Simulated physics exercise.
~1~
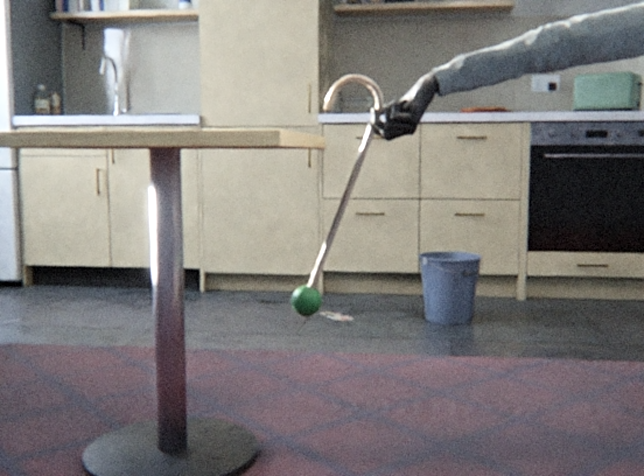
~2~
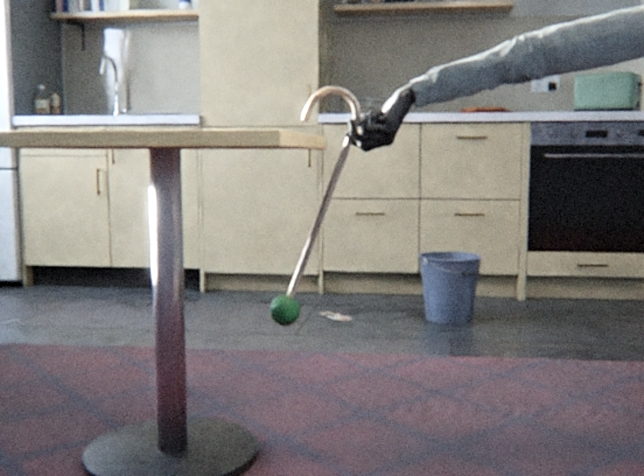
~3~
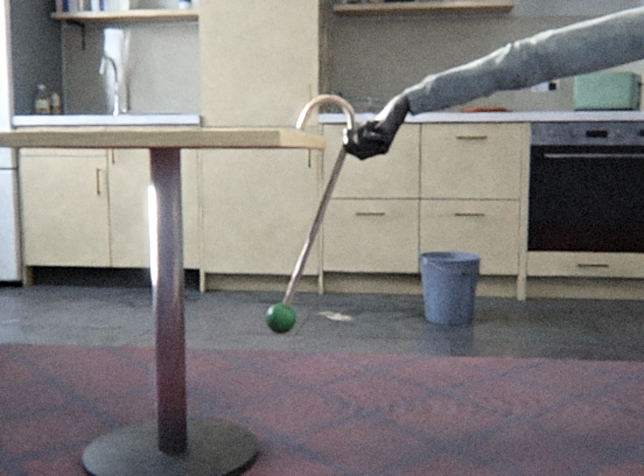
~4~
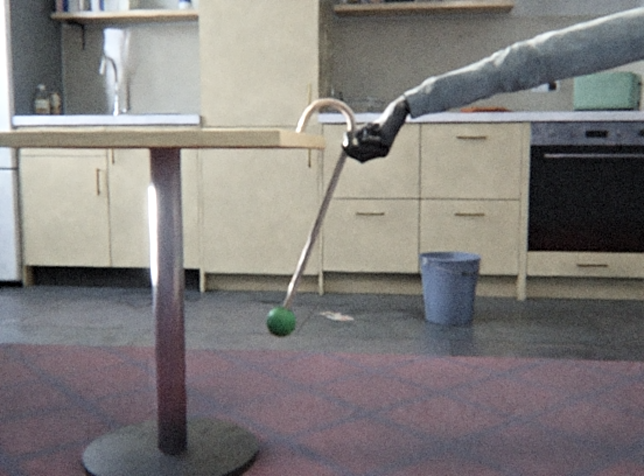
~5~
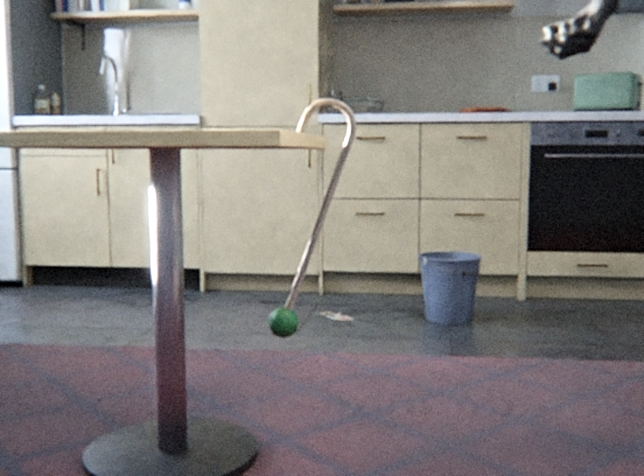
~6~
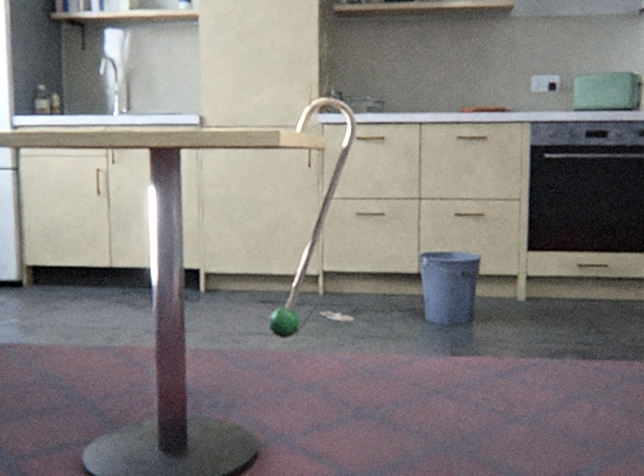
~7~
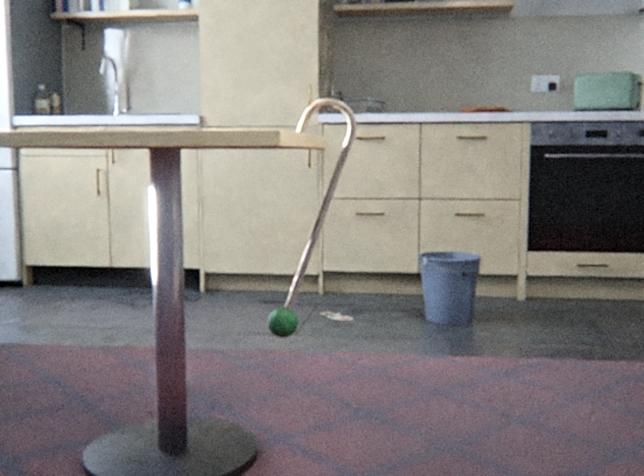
A dark-gloved hand in a grey sleeve moved a cane-shaped stick with a green ball at its lower end left and down, hooked it over the table's right edge, then let go and withdrew, leaving it hanging there at a slant, still.
